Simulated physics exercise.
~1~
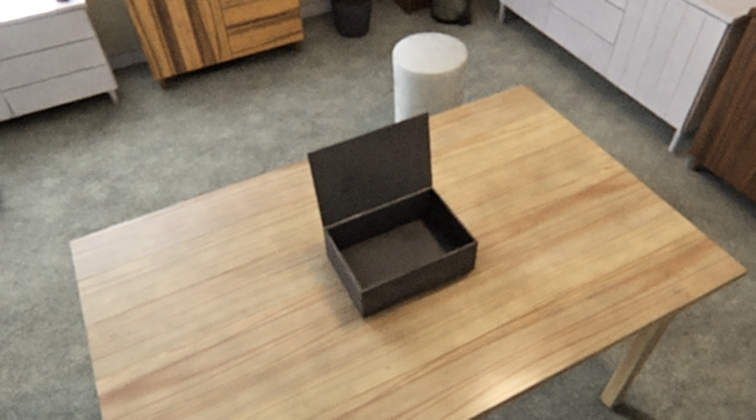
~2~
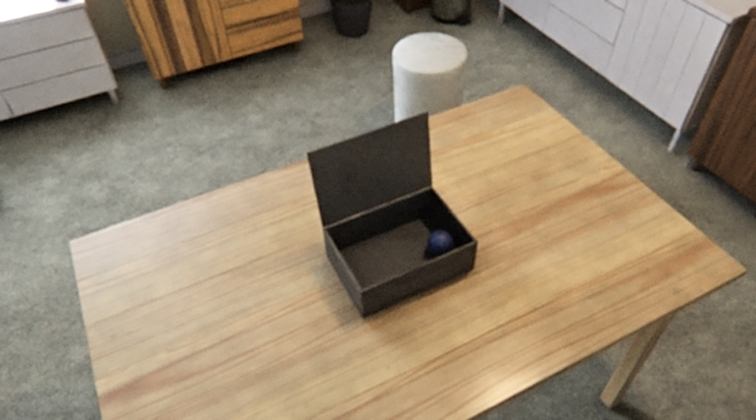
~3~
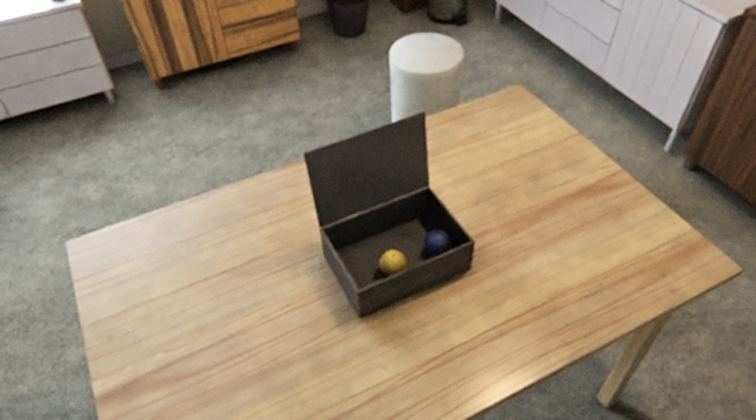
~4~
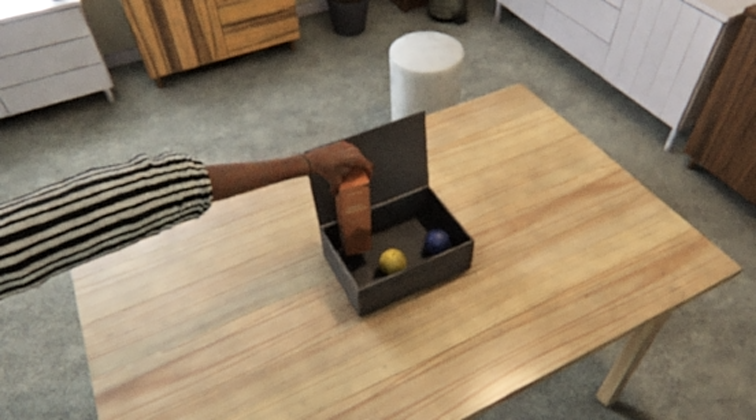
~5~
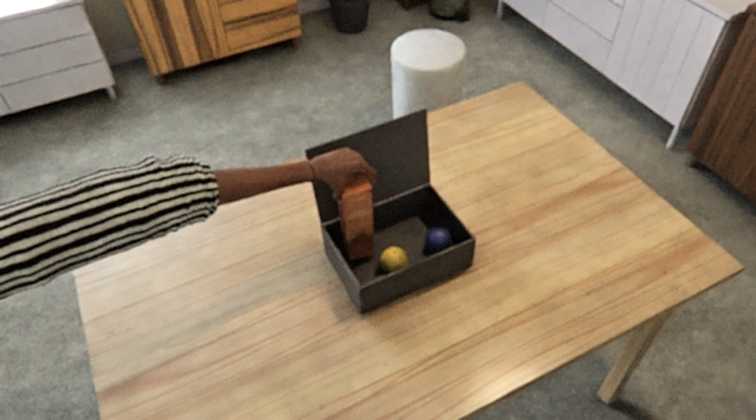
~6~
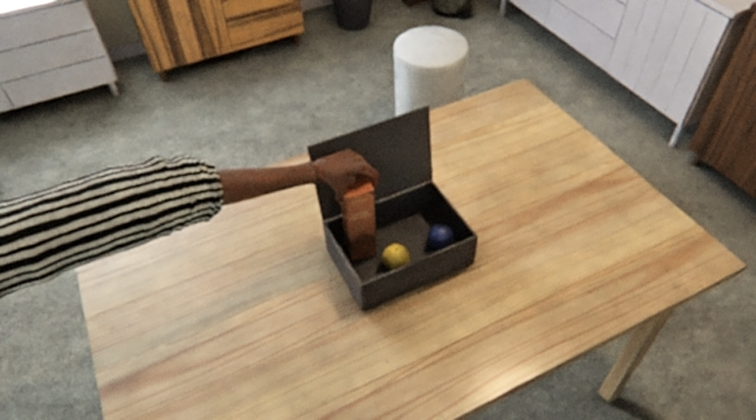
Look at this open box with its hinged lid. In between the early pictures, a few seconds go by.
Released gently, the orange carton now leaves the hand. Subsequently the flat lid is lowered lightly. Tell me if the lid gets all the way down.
Never meets the rim.
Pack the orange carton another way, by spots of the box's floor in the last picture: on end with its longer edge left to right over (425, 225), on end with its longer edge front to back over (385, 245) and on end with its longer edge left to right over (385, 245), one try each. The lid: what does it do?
On the first attempt the lid remains open a bit, on the second it remains open a bit, and on the third it remains open a bit.
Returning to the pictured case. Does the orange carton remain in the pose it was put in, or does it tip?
After all that, it keeps its set angle.
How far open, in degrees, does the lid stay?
About 85° above the rim.
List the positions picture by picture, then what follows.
In the first picture, the last thing is not in view yet.
In the second picture, the last thing is not in view yet.
In the third picture, the last thing is not in view yet; yellow apple (393, 264).
The fourth picture shows on its way; orange carton (353, 213); yellow apple (393, 263).
The fifth picture shows on its way; orange carton (356, 218); yellow apple (394, 261).
The sixth picture shows in place under the hand; orange carton (358, 219); yellow apple (396, 258).
Then, 1.00 s after the last picture, lid starting down.
Then, 1.20 s after the last picture, orange carton resting near (358, 219).
At rest, lid 85° above the rim; all 3 in place. Seen from the same camera at the end, orange carton near (358, 219).
